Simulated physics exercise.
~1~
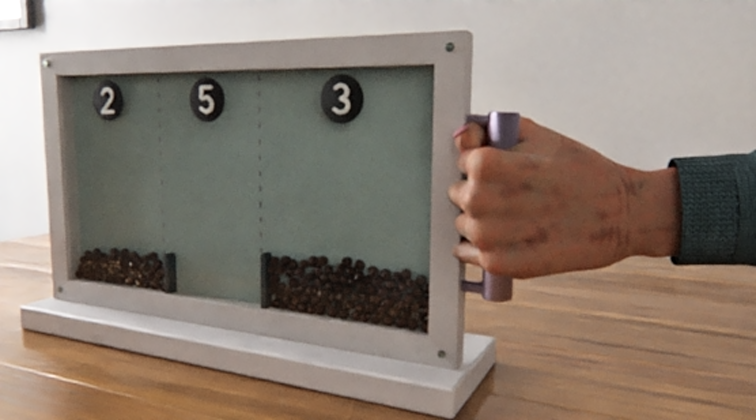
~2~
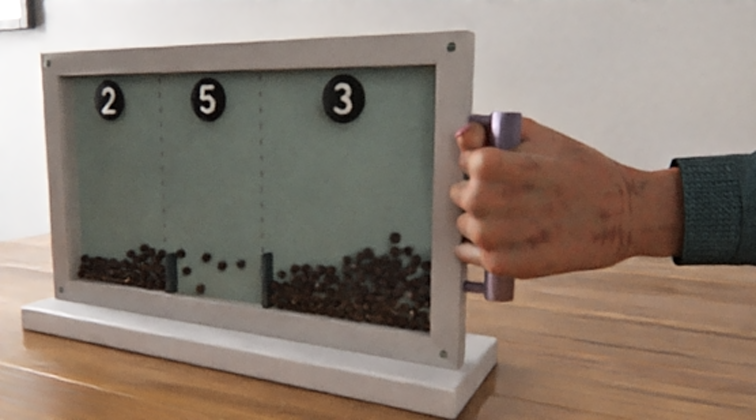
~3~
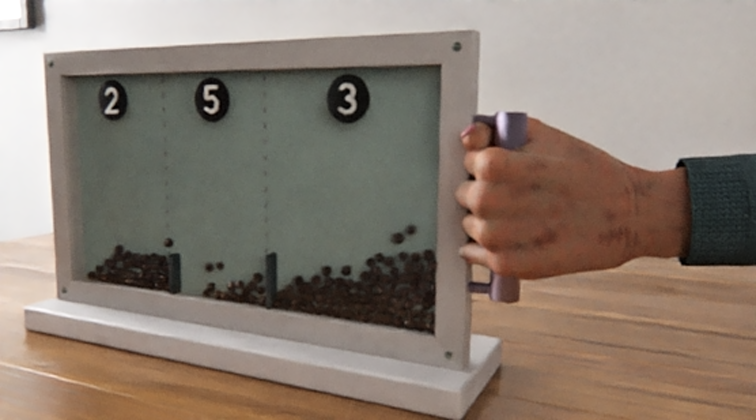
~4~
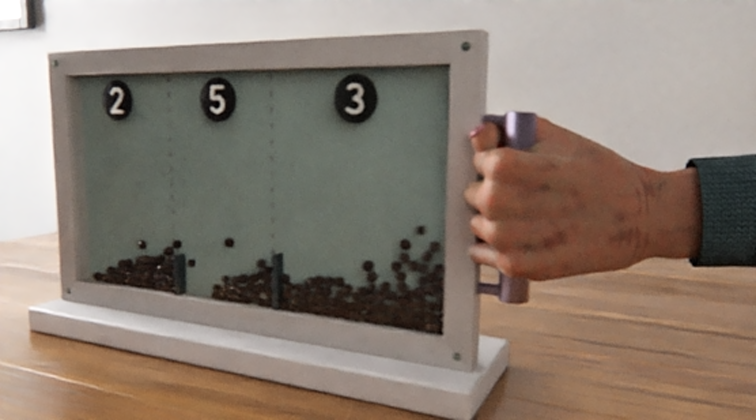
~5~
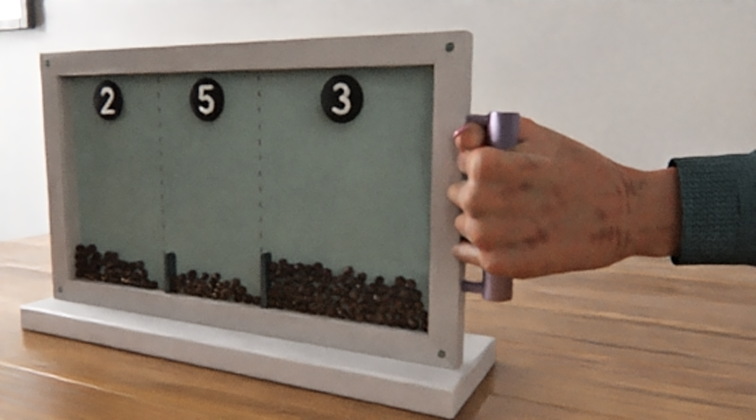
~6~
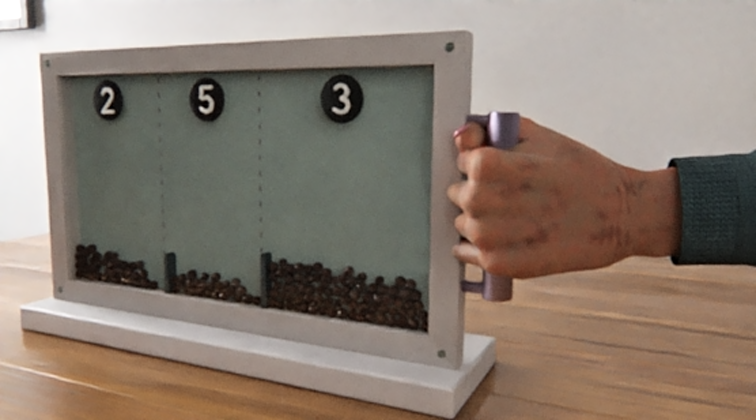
The clip shows a hand gripping the handle of a clear-faced case of small dark beads and shifting it slightly right, then back left. Beads hop over the low dividers into the initially empty middle section, and finally all three sections hold beads at rest.
